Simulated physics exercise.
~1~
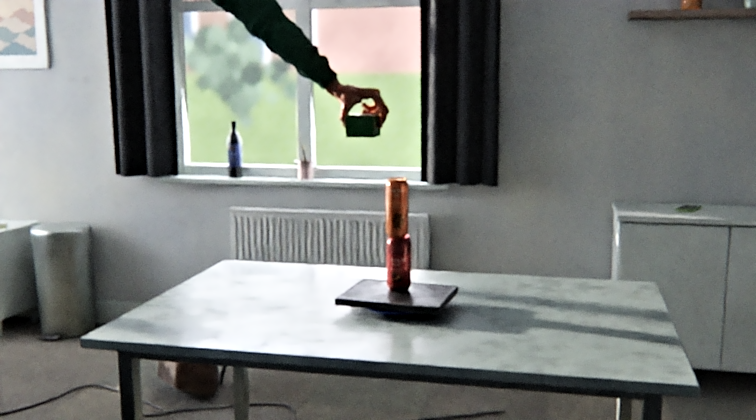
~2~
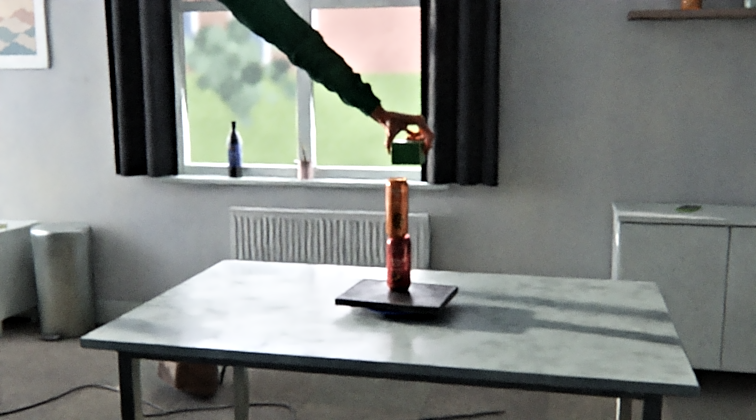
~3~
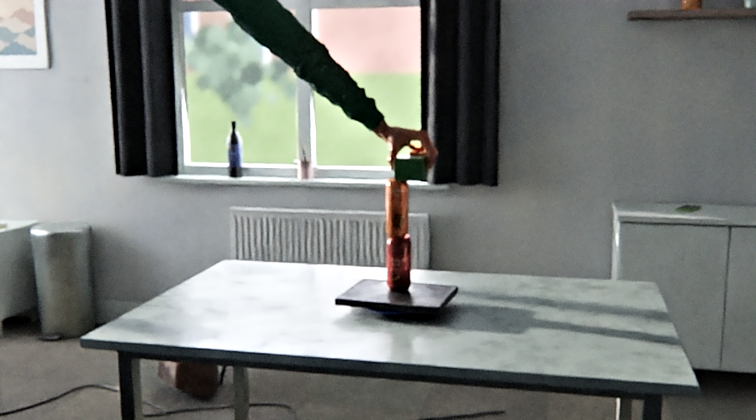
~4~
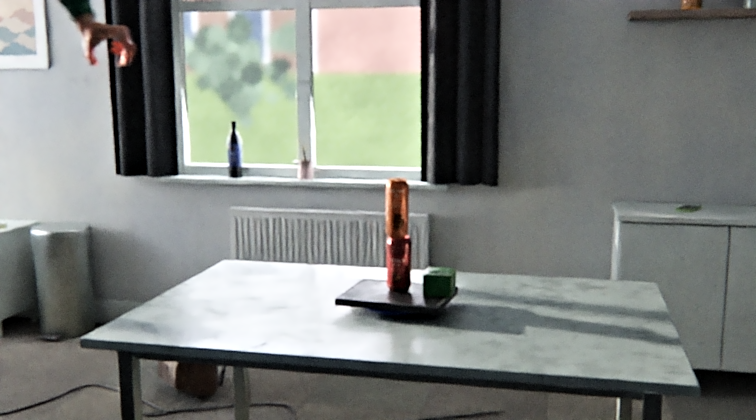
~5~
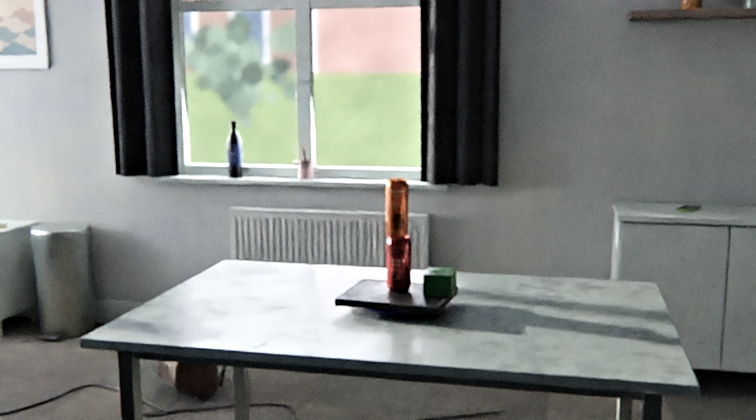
In a grey room with a dark-curtained window, a still camera looks straight across a pale table. On it, a black tray holds a red can with an orange can standing on top, while a dark bottle sits on the windowsill behind. A hand in a green sleeve reaches in from the upper left, carrying a green block rightward and lowering it onto the orange can. The hand then draws back to the left, and the block is down beside the cans, fallen onto the right side of the tray. The hand leaves, with both cans still upright.
